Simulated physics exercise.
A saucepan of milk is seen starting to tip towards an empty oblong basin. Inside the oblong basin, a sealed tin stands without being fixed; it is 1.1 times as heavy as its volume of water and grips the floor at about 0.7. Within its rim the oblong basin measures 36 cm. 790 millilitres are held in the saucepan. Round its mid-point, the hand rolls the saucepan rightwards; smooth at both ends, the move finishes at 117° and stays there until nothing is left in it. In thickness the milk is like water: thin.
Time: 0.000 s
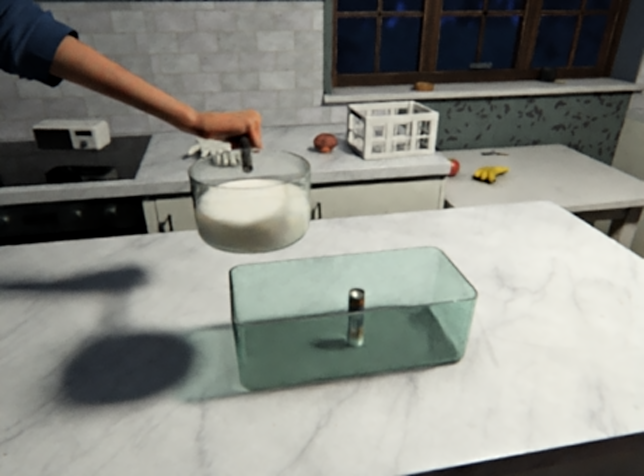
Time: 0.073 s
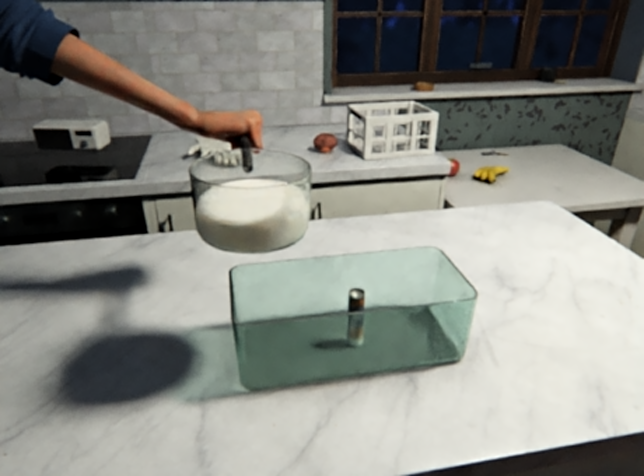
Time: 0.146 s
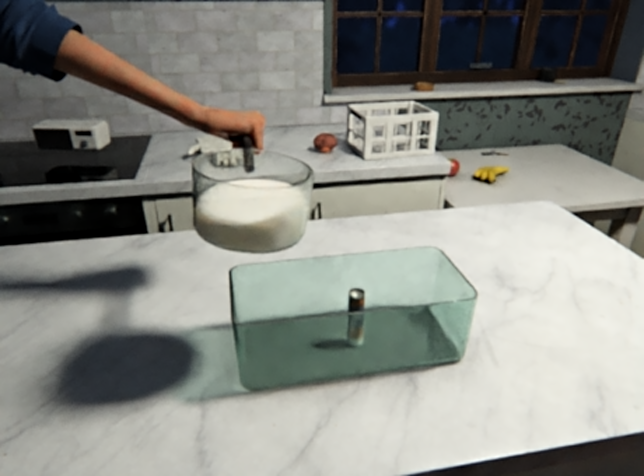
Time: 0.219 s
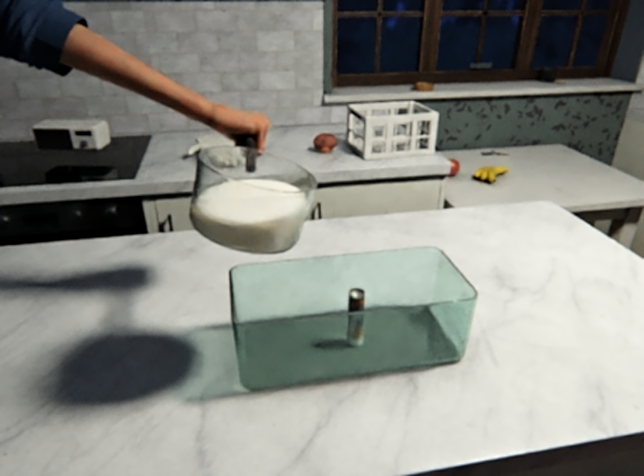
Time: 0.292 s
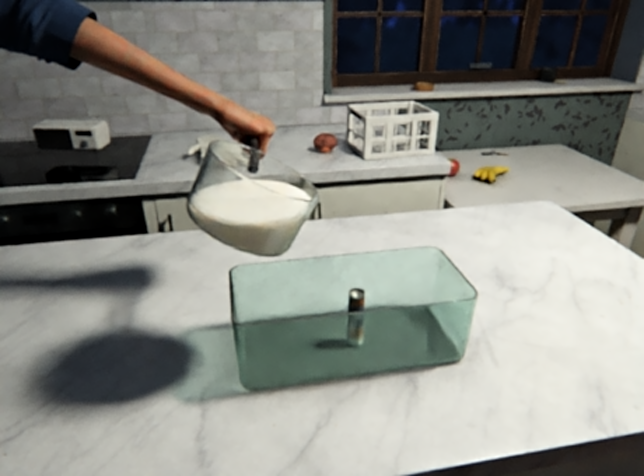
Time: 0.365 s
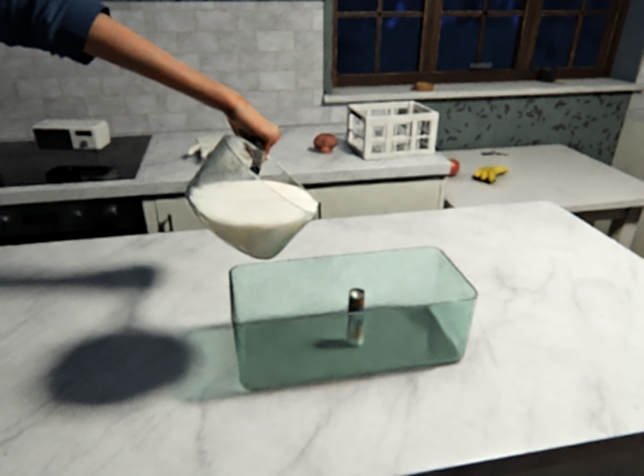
A hand tilts a clear saucepan of milk rightwards above an empty-looking oblong glass basin.
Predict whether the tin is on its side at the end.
The tin is on its side.
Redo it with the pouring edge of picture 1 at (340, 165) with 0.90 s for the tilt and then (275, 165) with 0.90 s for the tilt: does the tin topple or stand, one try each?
Trial 1 - tin tips; trial 2 - tin stays standing.
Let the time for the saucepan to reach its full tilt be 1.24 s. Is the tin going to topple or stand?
Then it tips over.
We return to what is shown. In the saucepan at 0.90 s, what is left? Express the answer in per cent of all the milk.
Around 4 in a hundred.
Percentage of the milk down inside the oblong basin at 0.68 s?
Near 36 in a hundred.
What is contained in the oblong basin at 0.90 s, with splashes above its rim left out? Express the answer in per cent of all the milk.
Roughly 88 per cent.
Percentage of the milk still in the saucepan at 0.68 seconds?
At that time about 32 in a hundred parts are still held.
After 0.68 s the tilt is 100° and 31 per cent is still to pour; the tin stands where it began.
After 0.90 s the tilt is 117° and 4 per cent is still to pour; the tin leans 22°.
After 1.14 s the tilt is 117° and 0 per cent is still to pour; the tin lies on its side.
After 1.40 s the tilt is 117° and 0 per cent is still to pour; the tin lies on its side.
In the end the tin lies on its side.
